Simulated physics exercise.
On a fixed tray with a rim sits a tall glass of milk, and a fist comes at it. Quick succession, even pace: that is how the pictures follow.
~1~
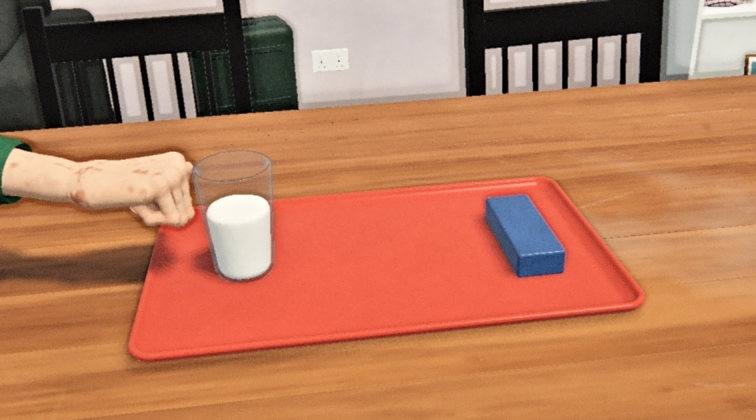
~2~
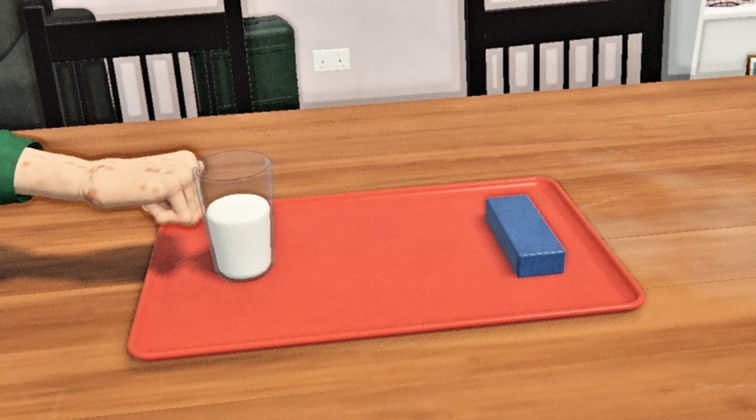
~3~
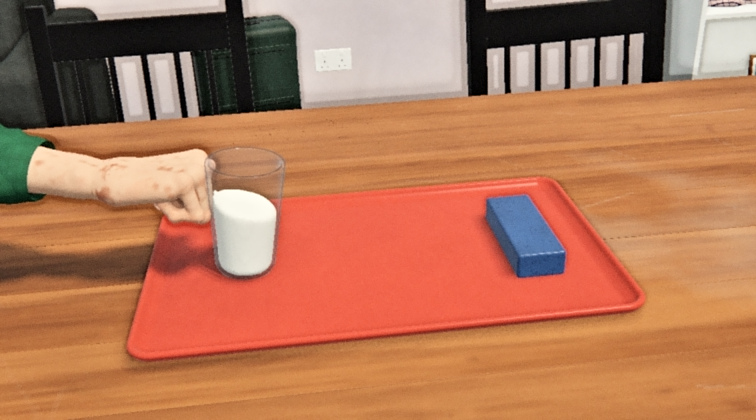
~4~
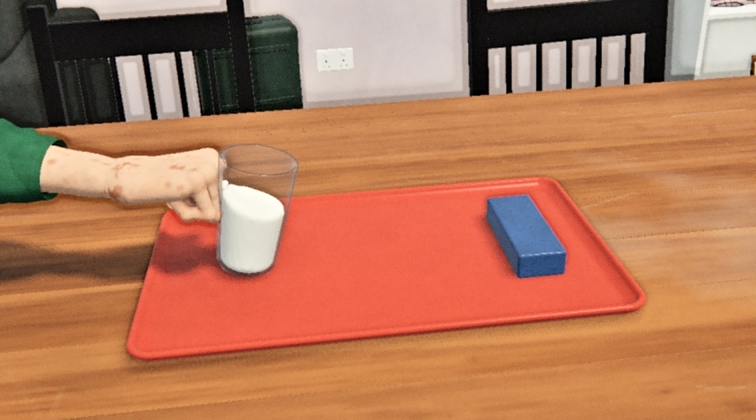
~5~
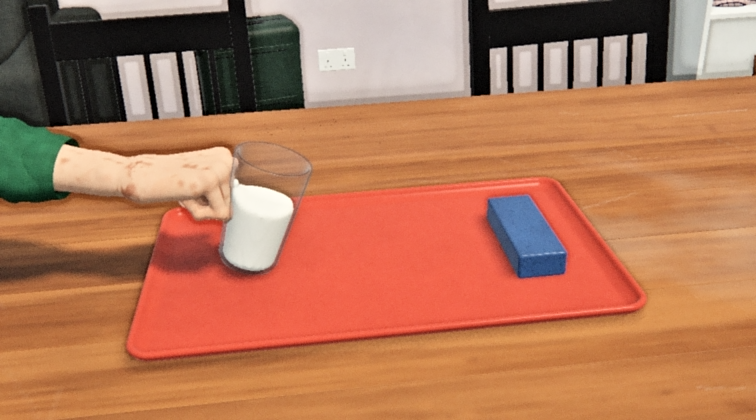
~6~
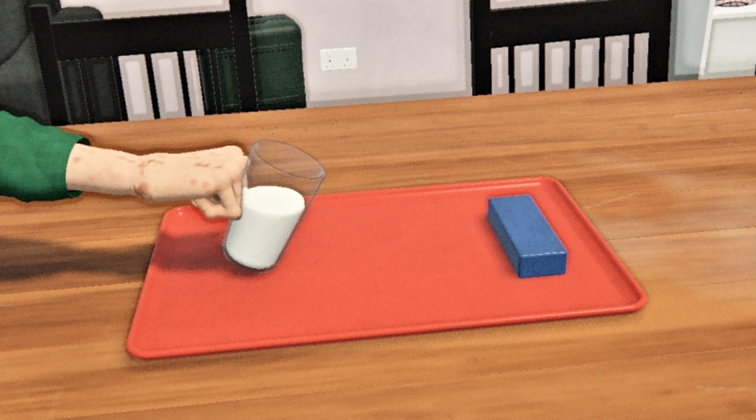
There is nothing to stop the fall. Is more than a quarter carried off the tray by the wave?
Under a quarter lost.
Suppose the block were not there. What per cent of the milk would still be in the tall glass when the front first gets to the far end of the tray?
40 %.
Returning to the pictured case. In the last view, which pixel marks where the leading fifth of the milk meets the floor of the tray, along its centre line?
(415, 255).
A moment on, the tall glass is falling and 100 per cent is in the glass, 0 on the tray and 0 above or beyond its rim.
Next, the tall glass lies on its side and 80 per cent is in the glass, 3 on the tray and 17 above or beyond its rim.
Then the tall glass lies on its side and 41 per cent is in the glass, 45 on the tray and 14 above or beyond its rim.
Later the tall glass lies on its side and 20 per cent is in the glass, 73 on the tray and 7 above or beyond its rim.
In the end 94 per cent is held by tray and glass, 6 is off the tray.
